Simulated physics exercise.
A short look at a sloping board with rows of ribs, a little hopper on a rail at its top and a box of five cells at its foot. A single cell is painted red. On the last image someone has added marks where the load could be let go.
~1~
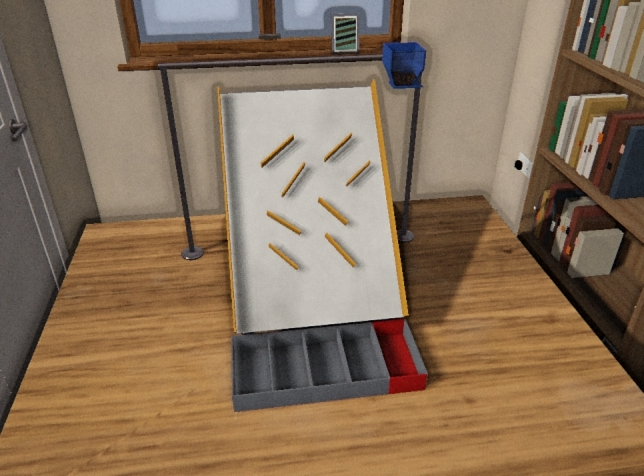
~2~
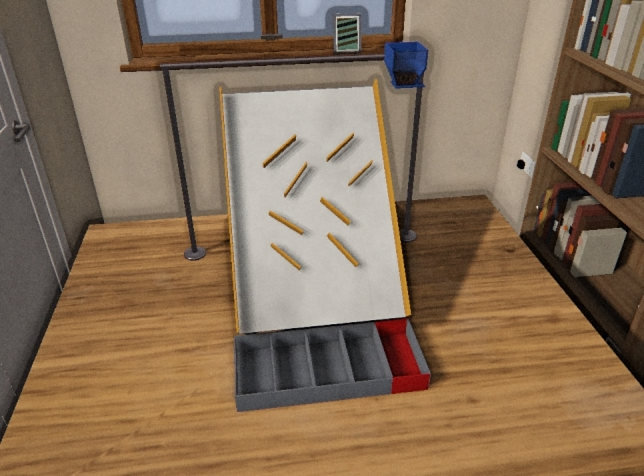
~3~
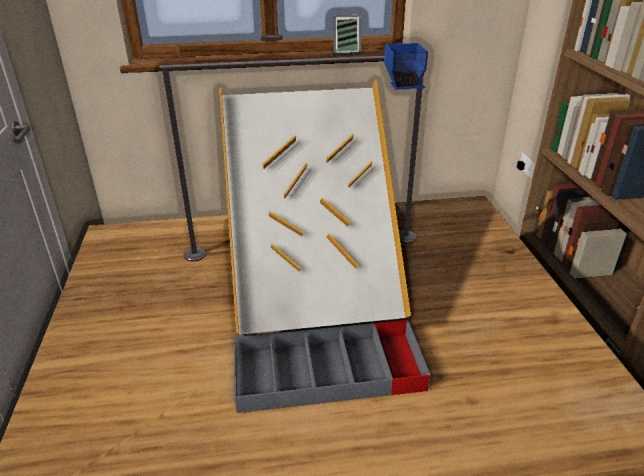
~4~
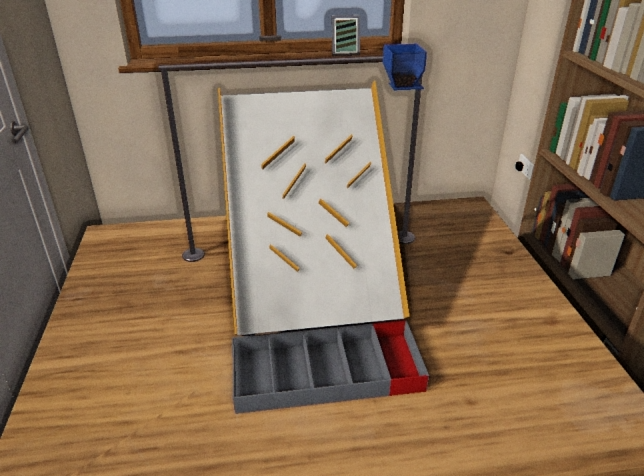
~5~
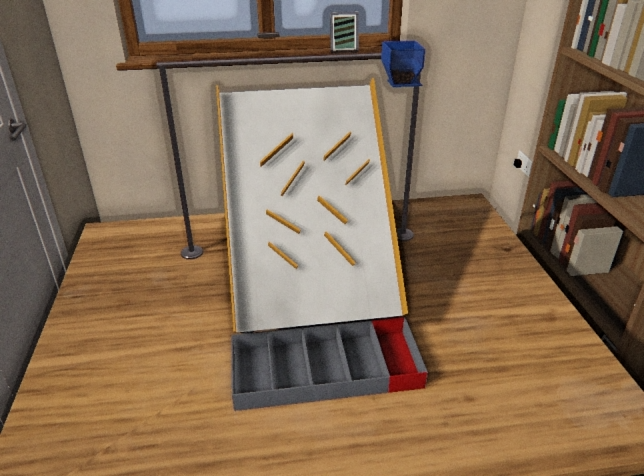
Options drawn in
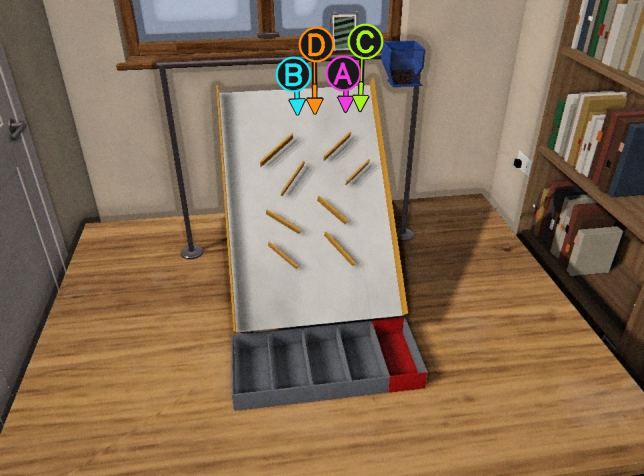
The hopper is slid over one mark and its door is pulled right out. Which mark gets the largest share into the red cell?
Go for C.
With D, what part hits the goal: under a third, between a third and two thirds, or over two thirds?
Mark D gives under a third.
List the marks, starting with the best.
C, A, B, D.
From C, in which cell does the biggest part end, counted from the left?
The fifth.
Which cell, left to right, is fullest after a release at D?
It is the third one.
On the marked copy, mark A meets the board at (345, 106); mark B meets the board at (297, 108); mark C meets the board at (360, 105); mark D meets the board at (314, 108).
Choosing A, close to half in the red cell, close to a third in other cells, a small share outside the box.
Choosing B, close to a third in the red cell, close to half in other cells, a small share outside the box.
Choosing C, close to two thirds in the red cell, a small share in other cells, close to a quarter outside the box.
Choosing D, a small share in the red cell, the bulk in other cells, a small share outside the box.
